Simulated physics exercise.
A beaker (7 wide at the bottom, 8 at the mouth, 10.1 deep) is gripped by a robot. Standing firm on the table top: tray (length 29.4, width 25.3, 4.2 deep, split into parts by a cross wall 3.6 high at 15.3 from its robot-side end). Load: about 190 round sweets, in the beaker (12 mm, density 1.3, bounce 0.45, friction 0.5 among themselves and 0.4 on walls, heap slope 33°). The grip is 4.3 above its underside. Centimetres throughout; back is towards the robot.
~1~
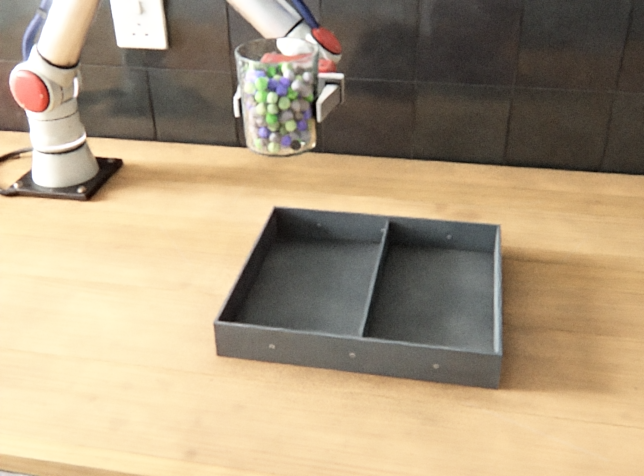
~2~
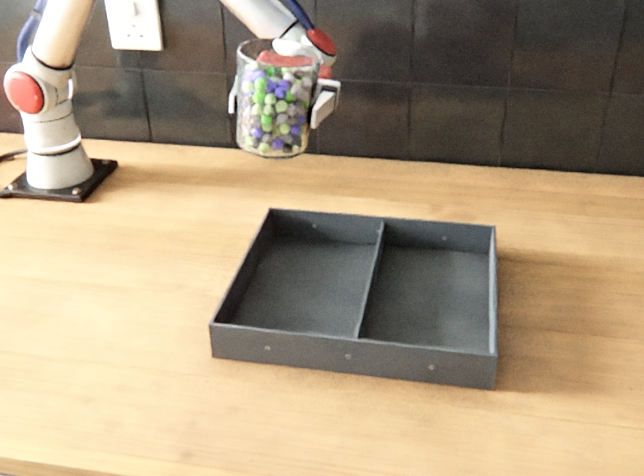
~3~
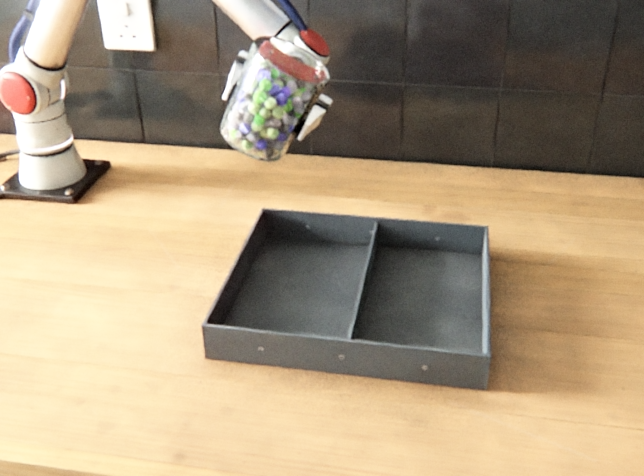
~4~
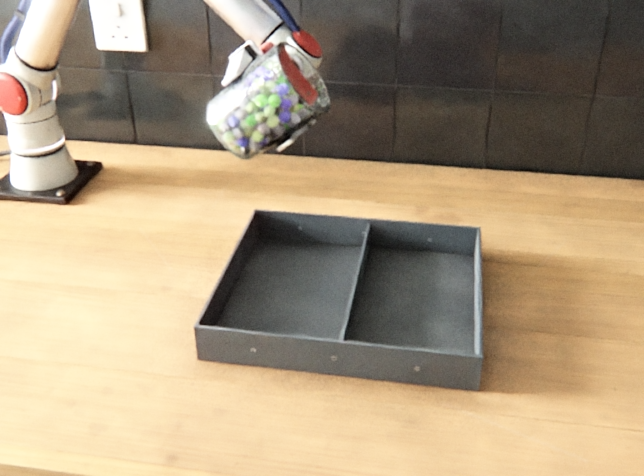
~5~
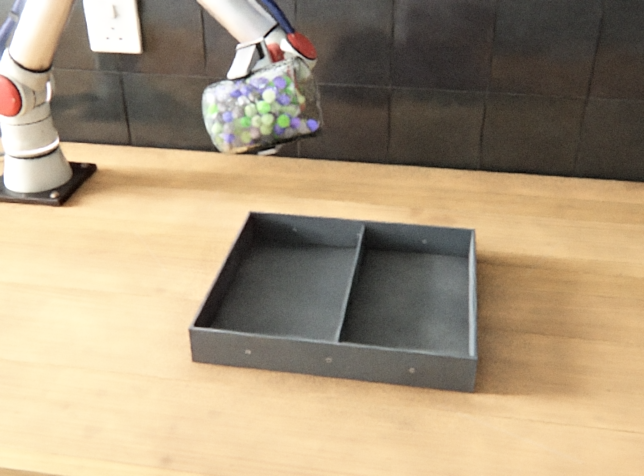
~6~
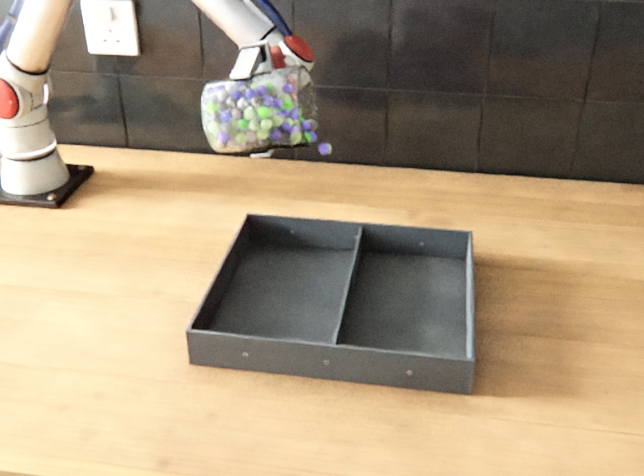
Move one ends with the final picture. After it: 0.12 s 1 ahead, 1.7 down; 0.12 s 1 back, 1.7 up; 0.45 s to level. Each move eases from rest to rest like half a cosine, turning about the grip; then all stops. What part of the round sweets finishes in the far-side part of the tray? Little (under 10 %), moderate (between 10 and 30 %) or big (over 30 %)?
Share in the far-side part of the tray: Little (under 10 %).
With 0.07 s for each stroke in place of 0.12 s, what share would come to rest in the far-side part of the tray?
Then about 5 per cent.
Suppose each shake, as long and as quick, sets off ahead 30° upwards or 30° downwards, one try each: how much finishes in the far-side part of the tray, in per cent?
About 5 and 5 per cent.
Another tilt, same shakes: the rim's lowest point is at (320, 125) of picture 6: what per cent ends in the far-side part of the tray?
Some 0 per cent.
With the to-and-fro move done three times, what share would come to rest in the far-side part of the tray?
It would be near 0 per cent.
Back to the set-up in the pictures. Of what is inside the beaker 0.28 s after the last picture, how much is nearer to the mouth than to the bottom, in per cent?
About 40 per cent.
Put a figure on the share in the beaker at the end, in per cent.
Some 100 per cent.
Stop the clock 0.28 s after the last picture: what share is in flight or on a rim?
About 1 per cent.
Then, 0.28 s on, tilted 78° forward, highest piece 27 above the table; 185 in the beaker, 1 in the robot-side part, 1 in the far-side part, 1 in flight or on a rim.
Then, 0.55 s on, tilted 17° forward, highest piece 29 above the table; 184 in the beaker, 3 in the far-side part, 1 in the robot-side part.
Then, 0.89 s on, level, highest piece 29 above the table; 184 in the beaker, 3 in the far-side part, 1 in the robot-side part.
Then, 1.94 s on, level, highest piece 29 above the table; 184 in the beaker, 3 in the far-side part, 1 in the robot-side part.
In the end, 184 in the beaker, 3 in the far-side part, 1 in the robot-side part. That is 2 % in the far-side part of the tray.
